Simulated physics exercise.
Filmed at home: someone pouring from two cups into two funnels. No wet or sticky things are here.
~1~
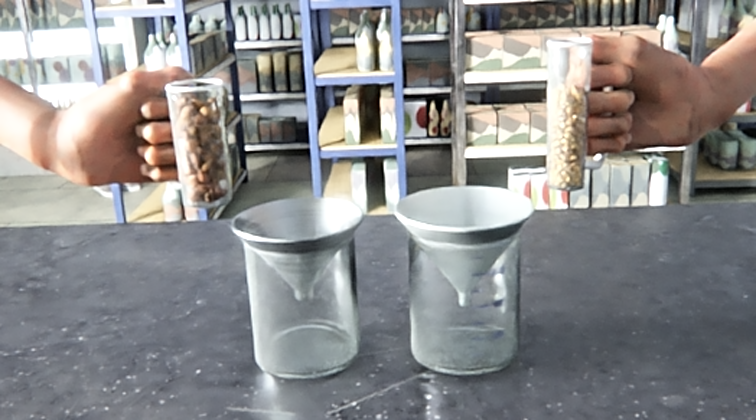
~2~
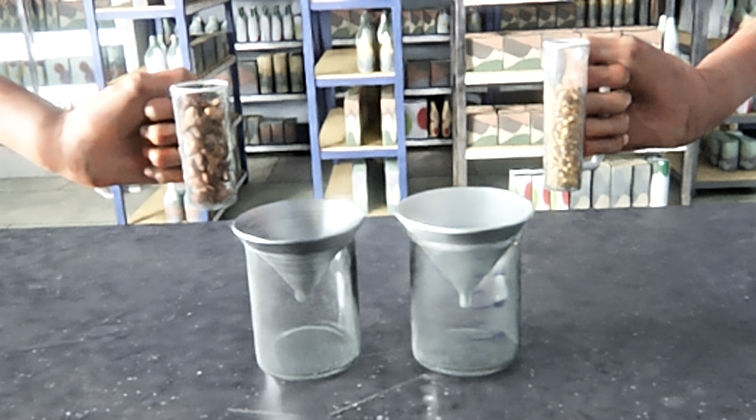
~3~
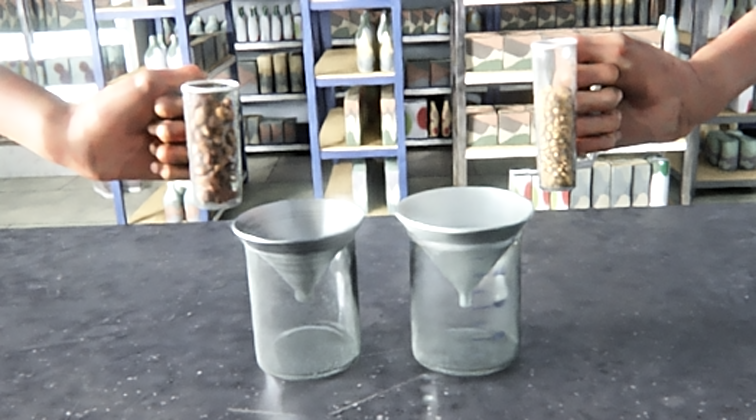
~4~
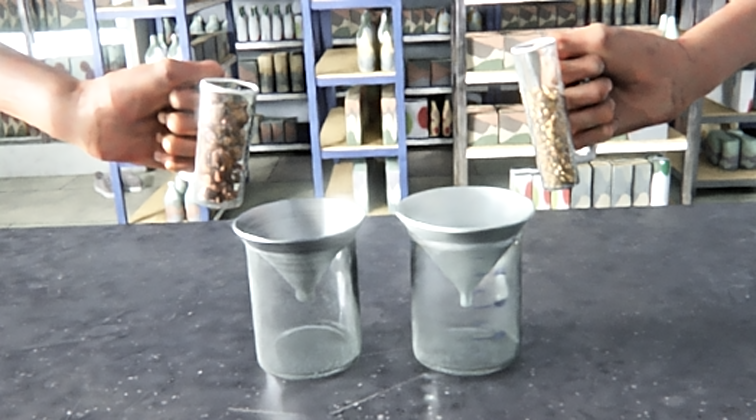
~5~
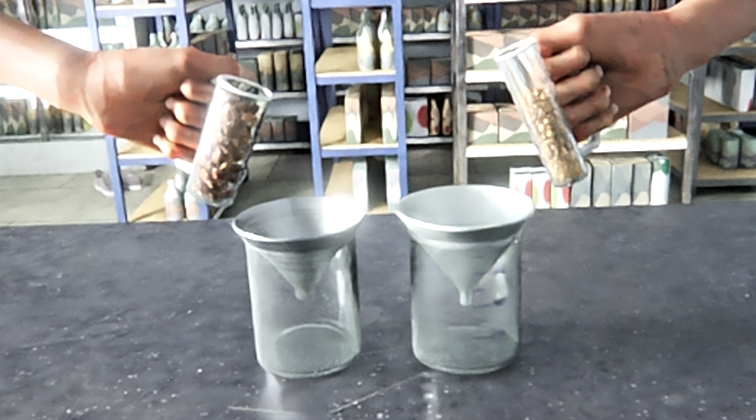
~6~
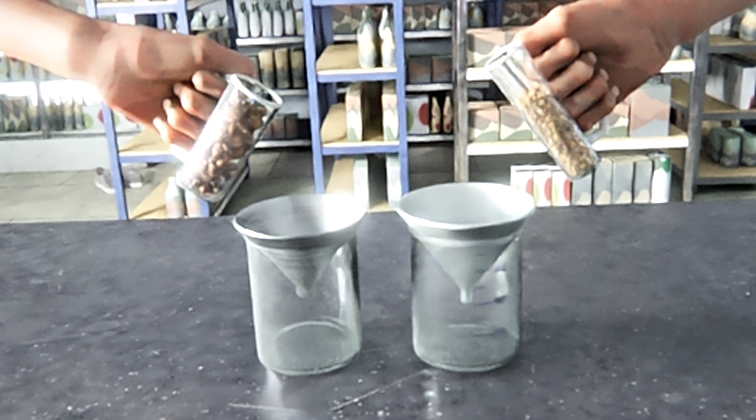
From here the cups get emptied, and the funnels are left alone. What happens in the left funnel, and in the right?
The left funnel clogs; the right one clogs.
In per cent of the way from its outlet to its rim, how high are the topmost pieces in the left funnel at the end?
Pretty much 85 in a hundred, give or take.
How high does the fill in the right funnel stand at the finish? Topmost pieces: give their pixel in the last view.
I'd put it somewhere near (475, 249).
Then, 0.37 s past the last view, left, all still in the cup; right, all still in the cup.
Then, 0.70 s past the last view, left, nearly all still in the cup, a stray few in or over the funnel; right, nearly all still in the cup, a stray few in or over the funnel.
Then, 0.98 s past the last view, left, about a third still in the cup, about half in or over the funnel, a stray few down in the jar; right, about a quarter still in the cup, most in or over the funnel, a stray few down in the jar.
Finally, left, nearly all stuck in the funnel, a stray few down in the jar; right, nearly all stuck in the funnel, a stray few down in the jar.
